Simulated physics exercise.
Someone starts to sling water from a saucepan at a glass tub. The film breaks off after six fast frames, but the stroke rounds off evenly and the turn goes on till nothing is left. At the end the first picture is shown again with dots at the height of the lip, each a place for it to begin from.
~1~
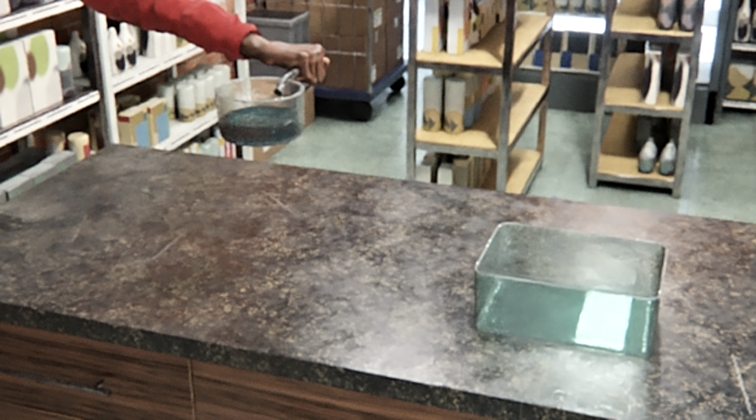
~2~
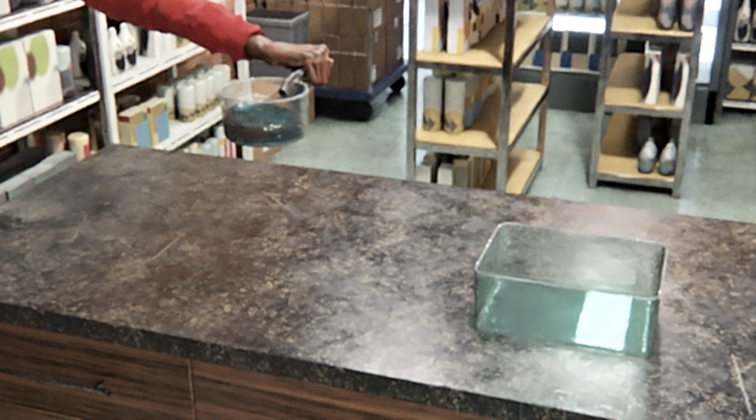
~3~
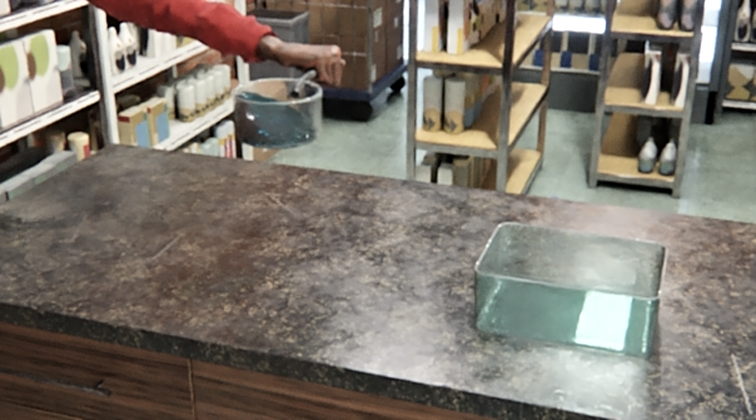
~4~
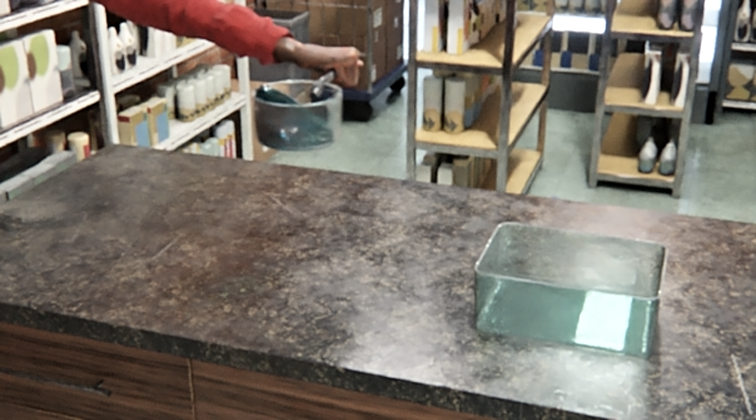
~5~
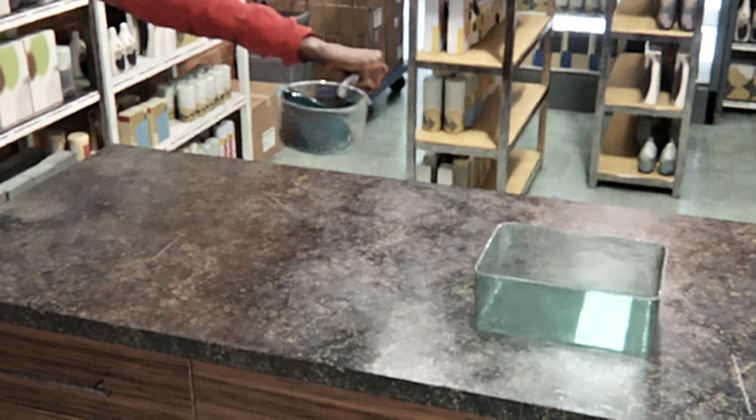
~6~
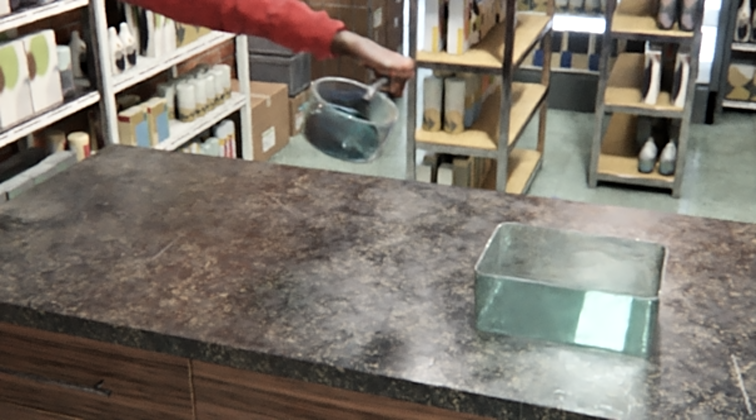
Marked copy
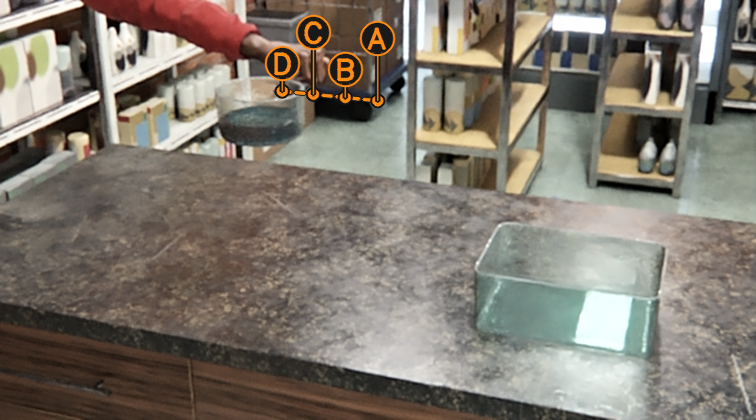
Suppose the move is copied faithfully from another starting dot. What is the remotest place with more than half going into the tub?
Choose D.
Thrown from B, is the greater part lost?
No.
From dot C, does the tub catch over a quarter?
Yes, clearly.
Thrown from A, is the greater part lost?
No, not at all.
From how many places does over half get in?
All four.
On the marked copy, A at (377, 100); B at (345, 97); C at (313, 94); D at (282, 91).
If A is chosen, about 72 % lands in the tub, 7 % falls short and 21 % goes beside or beyond.
If B is chosen, about 81 % lands in the tub, 8 % falls short and 11 % goes beside or beyond.
If C is chosen, about 71 % lands in the tub, 18 % falls short and 11 % goes beside or beyond.
If D is chosen, about 62 % lands in the tub, 29 % falls short and 9 % goes beside or beyond.
